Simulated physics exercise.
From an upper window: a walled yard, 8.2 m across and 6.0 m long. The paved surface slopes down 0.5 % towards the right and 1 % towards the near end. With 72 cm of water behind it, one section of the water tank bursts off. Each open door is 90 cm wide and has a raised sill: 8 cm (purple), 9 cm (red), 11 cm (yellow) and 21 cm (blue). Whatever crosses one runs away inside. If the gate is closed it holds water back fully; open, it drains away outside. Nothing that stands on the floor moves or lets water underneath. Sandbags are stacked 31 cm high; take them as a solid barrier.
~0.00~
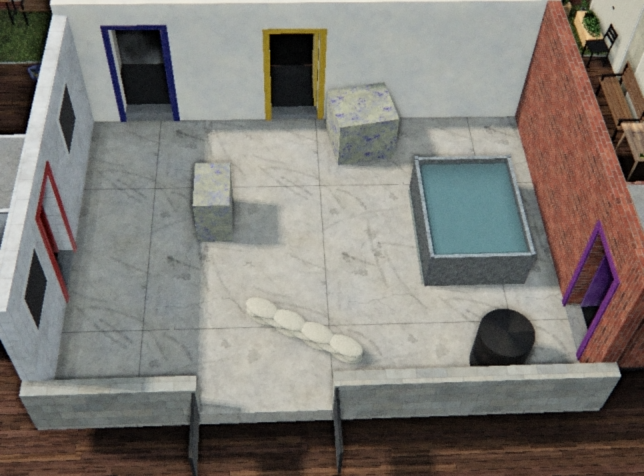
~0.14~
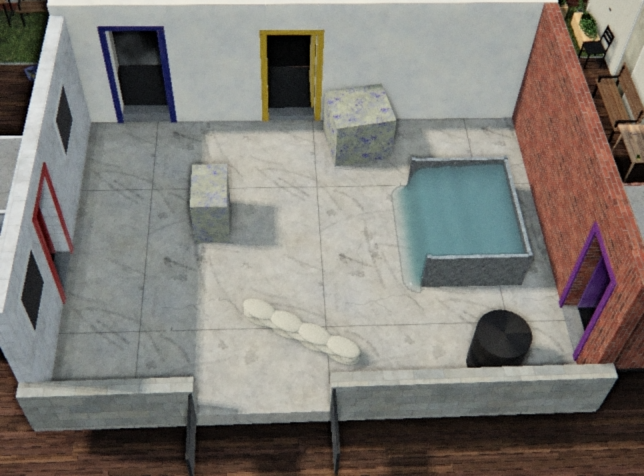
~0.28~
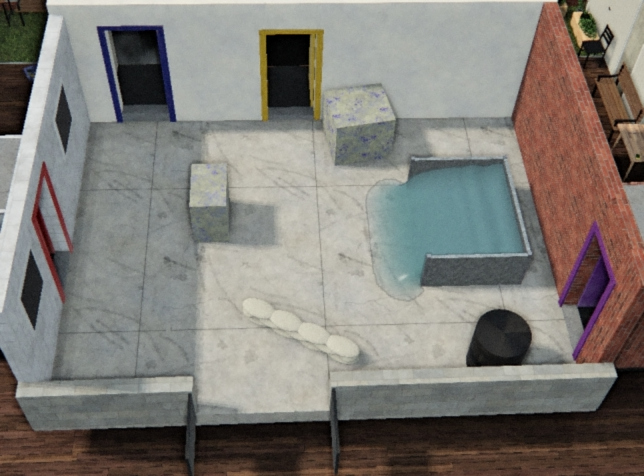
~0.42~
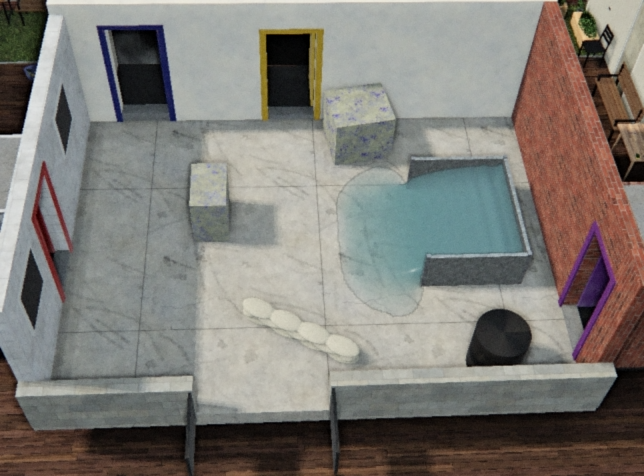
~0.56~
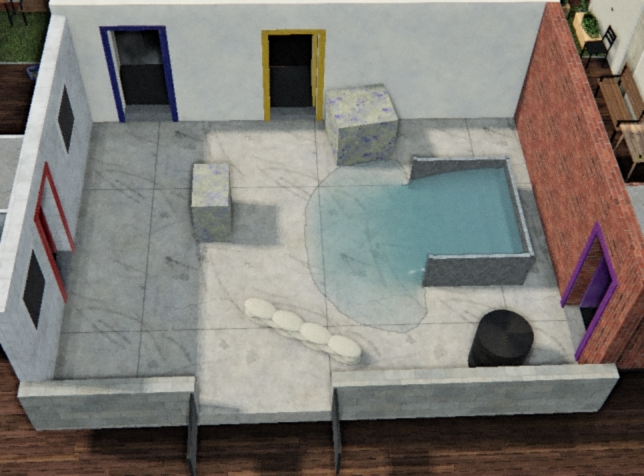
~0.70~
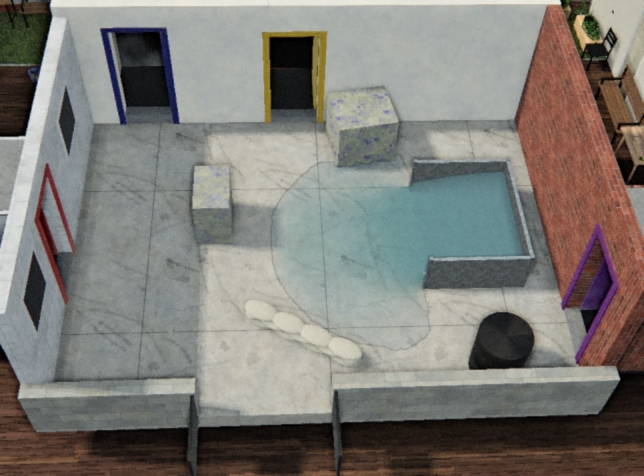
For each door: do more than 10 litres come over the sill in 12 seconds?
The water let in: At the purple door it does not reach the limit; at the red door it passes the limit; at the yellow door it keeps below the limit; at the blue door it stays under the limit.
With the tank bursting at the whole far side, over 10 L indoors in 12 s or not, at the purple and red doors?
Against that limit: Purple above, red below.
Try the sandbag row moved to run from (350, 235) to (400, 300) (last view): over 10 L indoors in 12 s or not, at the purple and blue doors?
Against that limit: Purple below, blue below.
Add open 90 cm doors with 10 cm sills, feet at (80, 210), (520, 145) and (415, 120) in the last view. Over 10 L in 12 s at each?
In that order: Above, under, below.
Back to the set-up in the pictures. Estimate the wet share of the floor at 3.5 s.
Near 65 per cent is wet.
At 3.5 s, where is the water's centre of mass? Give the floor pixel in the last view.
At about (254, 240).
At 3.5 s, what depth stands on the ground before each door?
In cm: Purple 0, red 18, yellow 3, blue 11.
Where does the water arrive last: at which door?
The purple one.
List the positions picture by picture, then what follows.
In the first picture, still water, 72 cm deep, in the water tank at (472, 207).
In the second picture, water pours out at (419, 225) and has run 1.1 m, to (412, 287); typically 6 cm deep outside, 72 cm at the water tank's back.
In the third picture, the front is at (395, 293), 1.3 m from the gap at (418, 227); 1.7 m2 of floor is under water; 71 cm left at the back of the water tank.
In the fourth picture, the front is at (378, 305), 1.7 m from the gap at (418, 228); 3.4 m2 of floor is under water; 63 cm left at the back of the water tank.
In the fifth picture, water pours out at (420, 229) and has run 2.1 m, to (352, 313); typically 9 cm deep outside, 62 cm at the water tank's back.
In the sixth picture, water pours out at (421, 231) and has run 2.6 m, to (286, 283); typically 7 cm deep outside, 58 cm at the water tank's back.
After 1.4 s water covers 35 % of the floor and is deepest (35 cm) near (233, 233); purple door not reached, red door not reached, yellow door not reached, blue door not reached.
After 2.2 s water covers 50 % of the floor and is deepest (29 cm) near (222, 276); purple door not reached, red door 14 cm at the sill, 14 L in, yellow door not reached, blue door not reached.
After 3.5 s water covers 65 % of the floor and is deepest (29 cm) near (51, 406); purple door not reached, red door 18 cm at the sill, 87 L in, yellow door 3 cm at the sill, 0 L in, blue door 11 cm at the sill, 0 L in.
After 7.0 s water covers 80 % of the floor and is deepest (14 cm) near (51, 406); purple door not reached, red door 9 cm at the sill, 117 L in, yellow door 3 cm at the sill, 0 L in, blue door 6 cm at the sill, 0 L in.
After 12.0 s water covers 90 % of the floor and is deepest (12 cm) near (577, 391); purple door 9 cm at the sill, 1 L in, red door 4 cm at the sill, 117 L in, yellow door 2 cm at the sill, 0 L in, blue door 1 cm at the sill, 0 L in.
